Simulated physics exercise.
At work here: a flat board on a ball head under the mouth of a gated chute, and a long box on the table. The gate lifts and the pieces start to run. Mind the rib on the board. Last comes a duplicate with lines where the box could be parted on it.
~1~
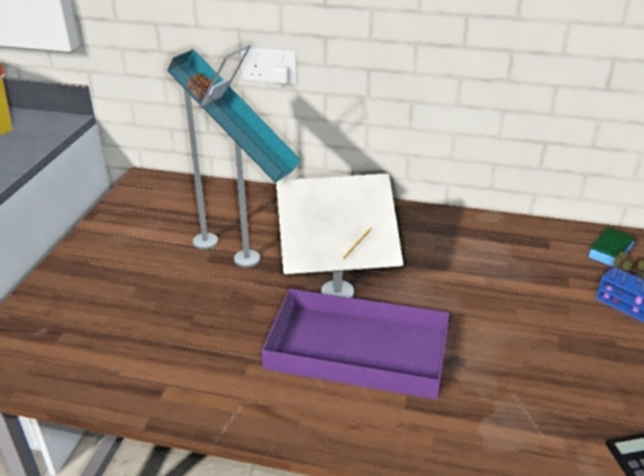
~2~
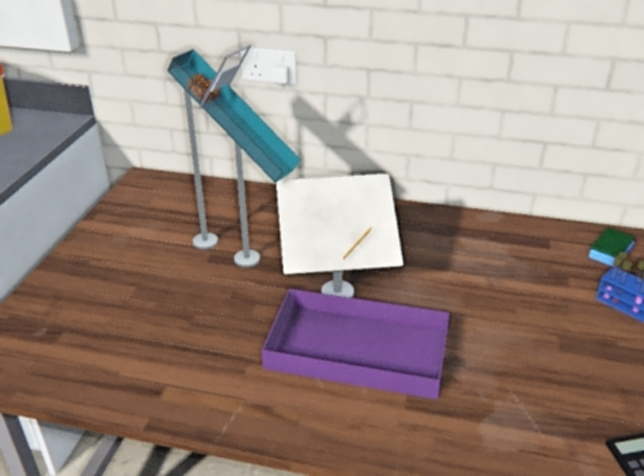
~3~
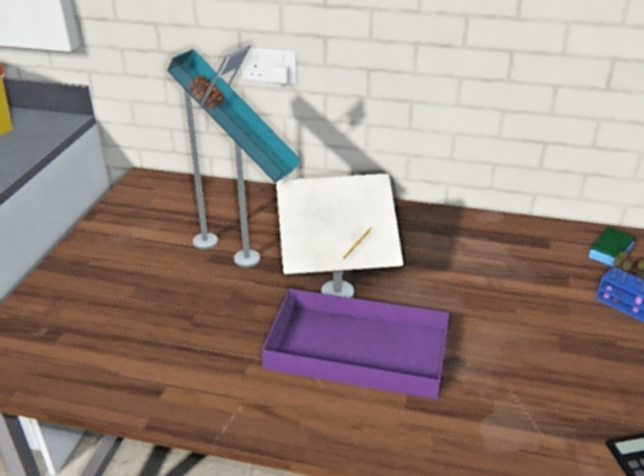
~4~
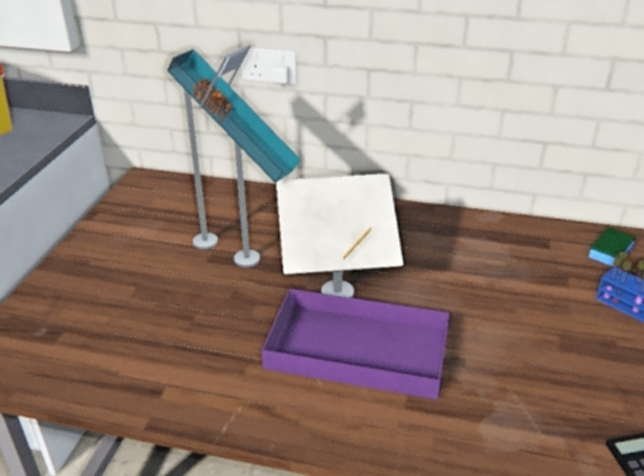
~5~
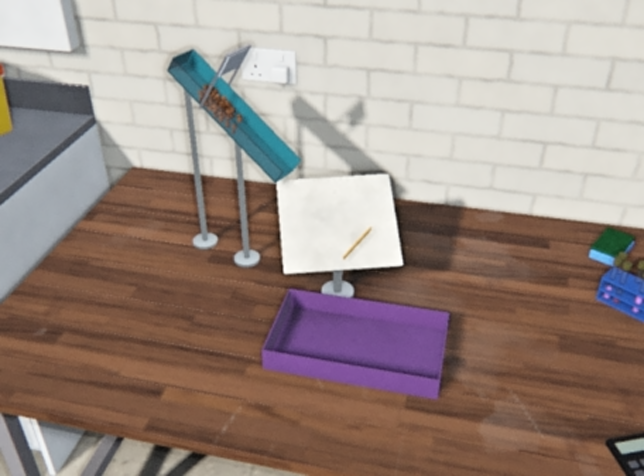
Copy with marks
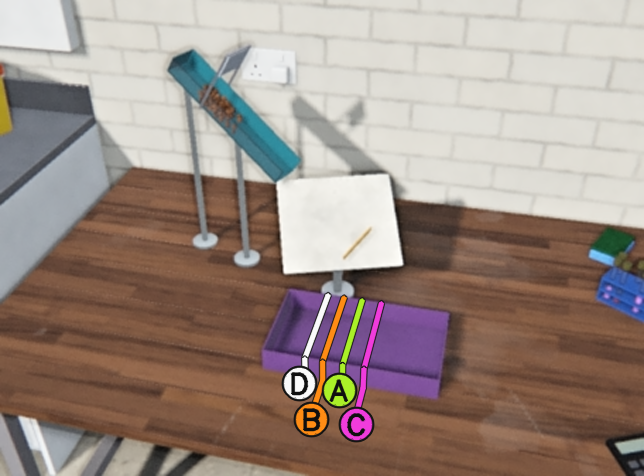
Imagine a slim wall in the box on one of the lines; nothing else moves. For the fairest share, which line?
It is B.
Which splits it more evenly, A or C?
That would be A.
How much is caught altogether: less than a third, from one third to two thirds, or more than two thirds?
It is more than two thirds.
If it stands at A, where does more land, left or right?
The left side.
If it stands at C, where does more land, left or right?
More lands on the left.
On the marked copy, line A crosses the front rim at (342, 364); line B crosses the front rim at (322, 360); line C crosses the front rim at (364, 367); line D crosses the front rim at (305, 357).
If A is chosen, of what is caught, the larger part on the left of the divider, about a tenth on the right.
If B is chosen, of what is caught, roughly a third on the left of the divider, roughly two thirds on the right.
If C is chosen, of what is caught, every piece on the left of the divider, not one piece on the right.
If D is chosen, of what is caught, about a tenth on the left of the divider, almost all on the right.
